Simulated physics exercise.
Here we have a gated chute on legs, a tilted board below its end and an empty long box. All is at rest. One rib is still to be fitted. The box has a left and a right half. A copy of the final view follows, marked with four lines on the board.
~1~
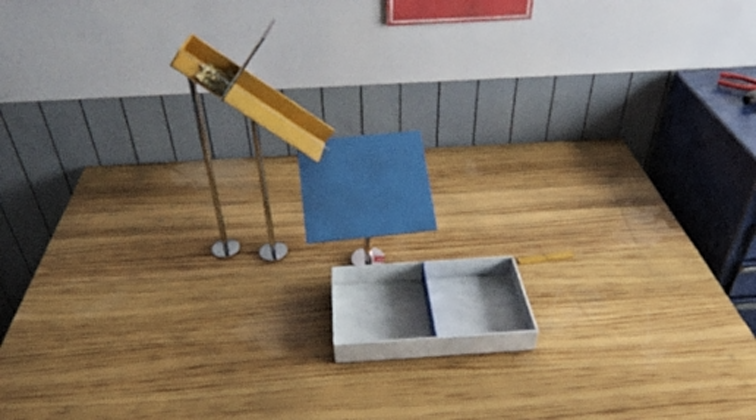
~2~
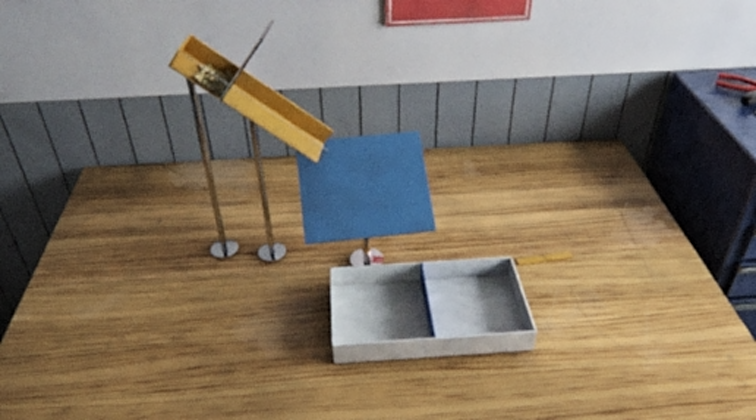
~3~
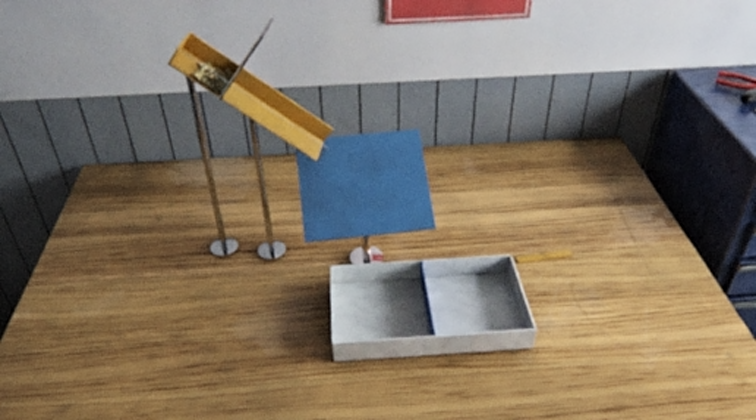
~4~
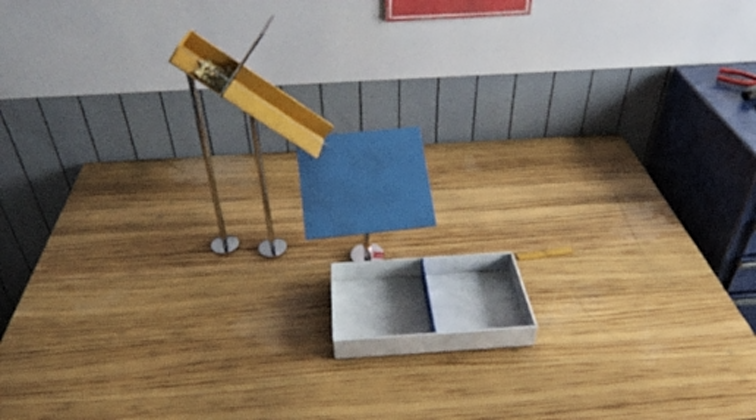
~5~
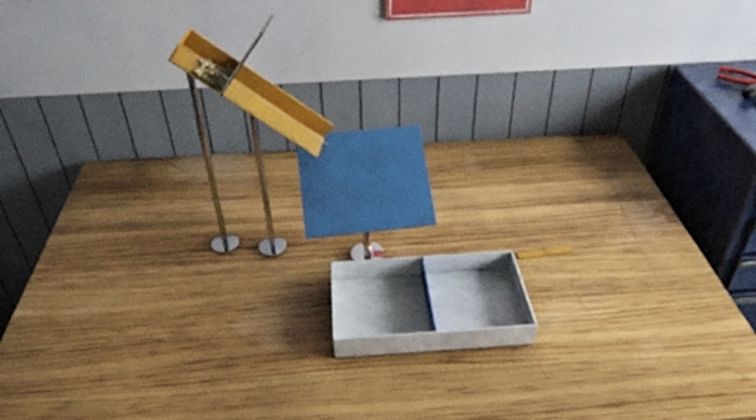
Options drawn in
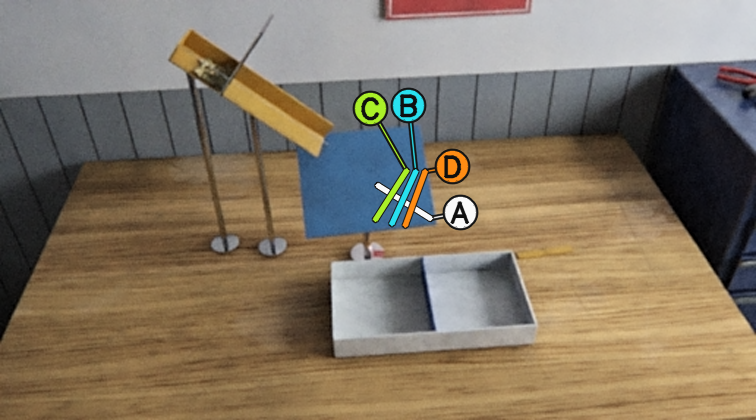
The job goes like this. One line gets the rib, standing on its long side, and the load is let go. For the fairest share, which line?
A is best.
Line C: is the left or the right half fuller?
Left.
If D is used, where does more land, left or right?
More lands on the left.
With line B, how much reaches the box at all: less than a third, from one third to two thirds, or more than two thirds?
Line B gives more than two thirds.
On the marked copy, line A from (377, 185) to (430, 218); line B from (415, 171) to (391, 223); line C from (406, 170) to (375, 219); line D from (425, 171) to (405, 225).
If A is chosen, of what is caught, about a third in the left half, about two thirds in the right.
If B is chosen, of what is caught, nearly all in the left half, a small part in the right.
If C is chosen, of what is caught, nearly all in the left half, a small part in the right.
If D is chosen, of what is caught, nearly all in the left half, a small part in the right.
